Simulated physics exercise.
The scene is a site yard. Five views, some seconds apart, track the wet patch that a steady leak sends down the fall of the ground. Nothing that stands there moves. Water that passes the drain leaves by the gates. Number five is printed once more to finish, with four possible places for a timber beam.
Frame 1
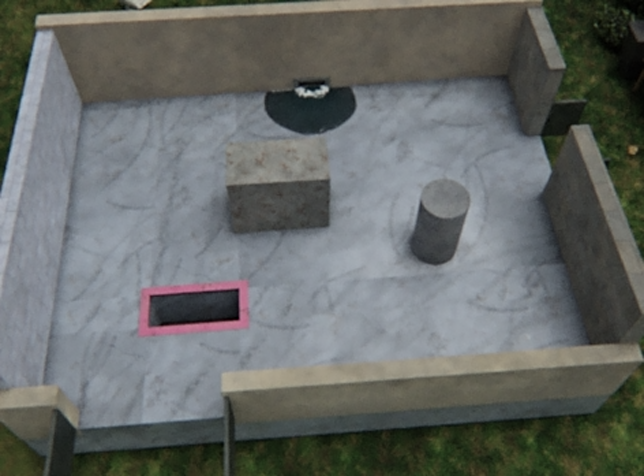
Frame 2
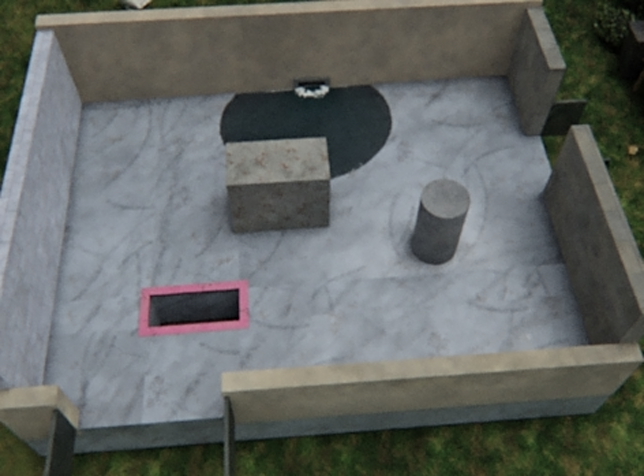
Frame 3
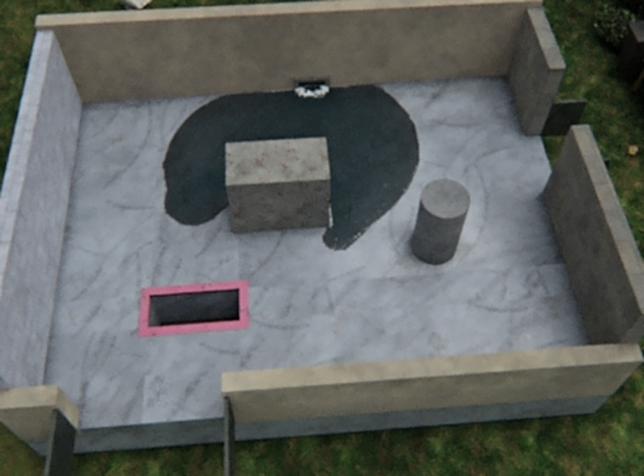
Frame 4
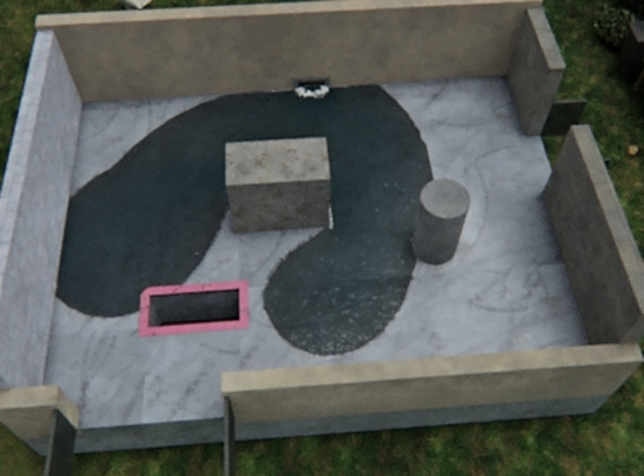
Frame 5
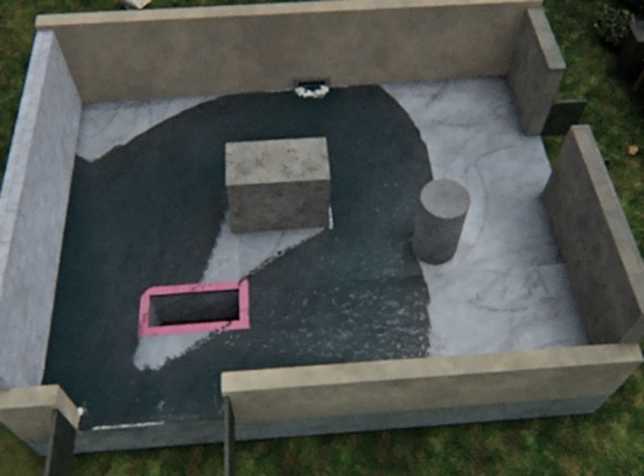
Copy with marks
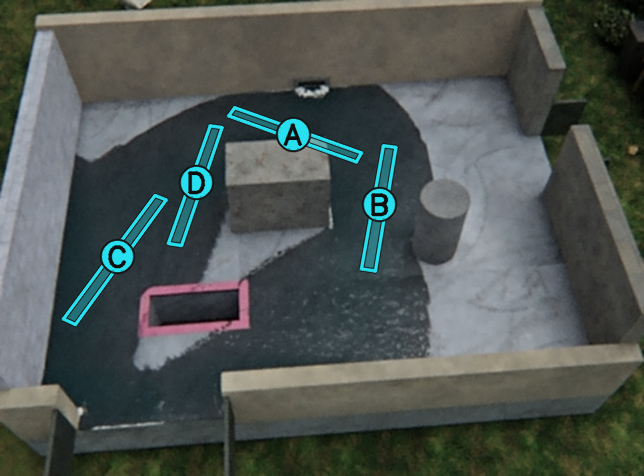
In a walled site yard with a pale marbled floor, dark liquid spreads from an outlet in the back wall. It wraps around both sides of a concrete block, reaches the cylinder, then sweeps across the left and front floor and into the pink-edged drain pit.
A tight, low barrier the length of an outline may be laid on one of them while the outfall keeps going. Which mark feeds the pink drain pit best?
Use spot D.
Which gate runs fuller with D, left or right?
The left one.
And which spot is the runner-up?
The answer is C.
On the marked copy, A from (231, 111) to (358, 157); B from (368, 269) to (389, 146); C from (69, 321) to (160, 197); D from (174, 244) to (216, 126).
For spot A, about 14 % of the stream goes into the pink drain pit, about 86 % out by the gates.
For spot B, about 13 % of the stream goes into the pink drain pit, about 87 % out by the gates.
For spot C, about 17 % of the stream goes into the pink drain pit, about 83 % out by the gates.
For spot D, about 45 % of the stream goes into the pink drain pit, about 54 % out by the gates.
